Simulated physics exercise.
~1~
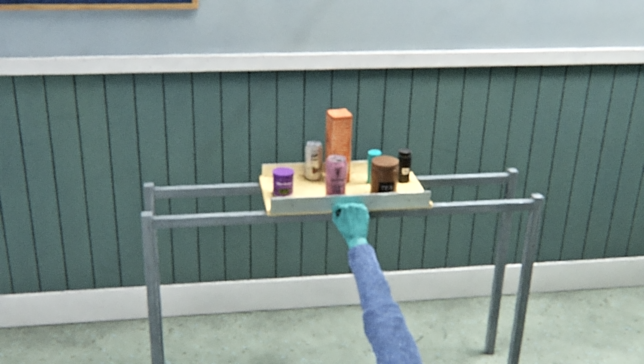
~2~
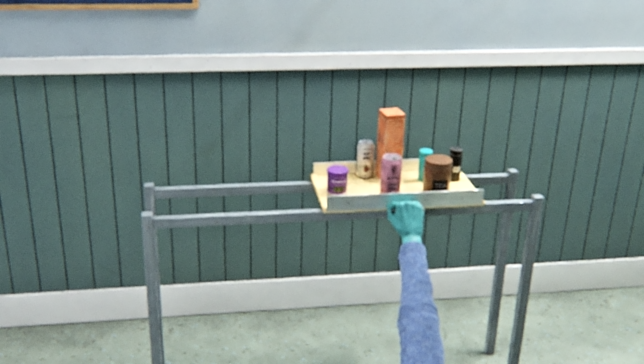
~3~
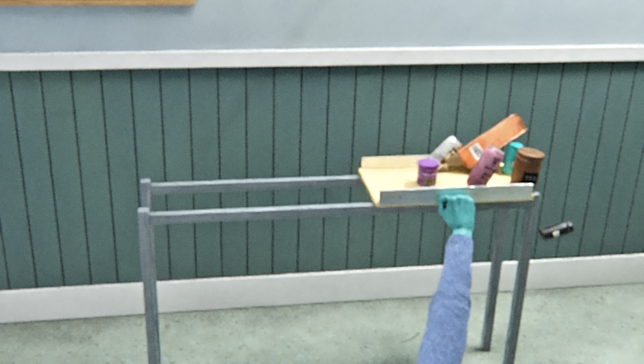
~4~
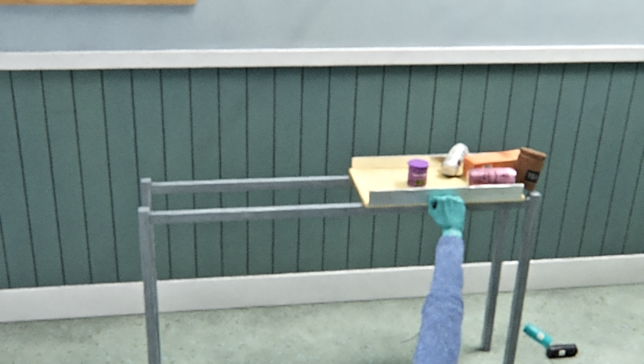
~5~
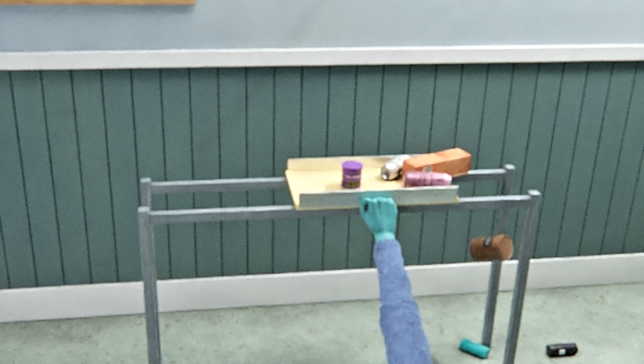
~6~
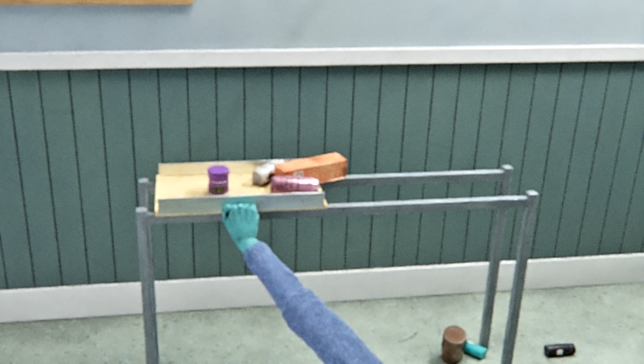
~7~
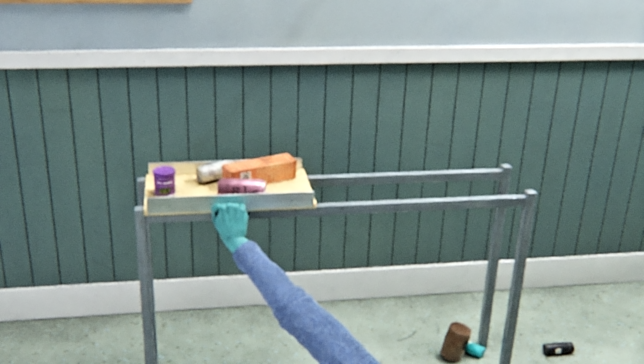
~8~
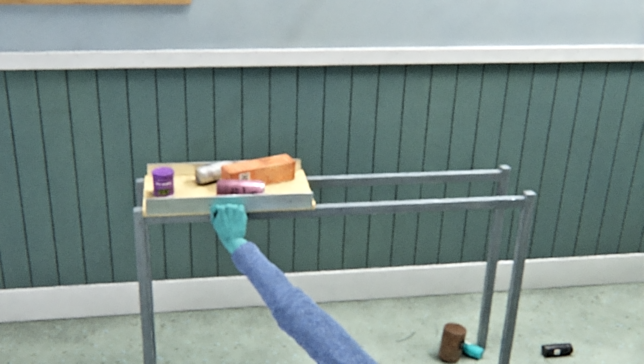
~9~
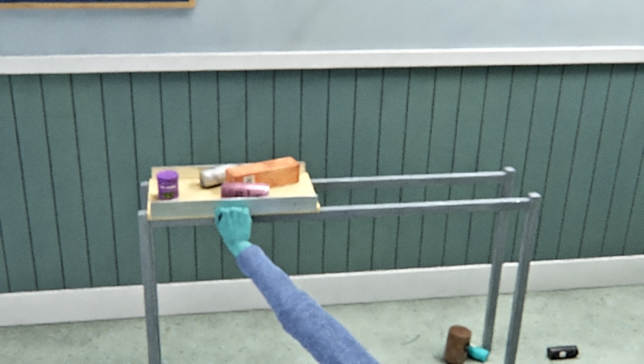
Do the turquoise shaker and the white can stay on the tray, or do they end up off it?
They end up apart. The turquoise shaker falls off and lies on the floor, while the white can tips onto its side but stays on the tray.
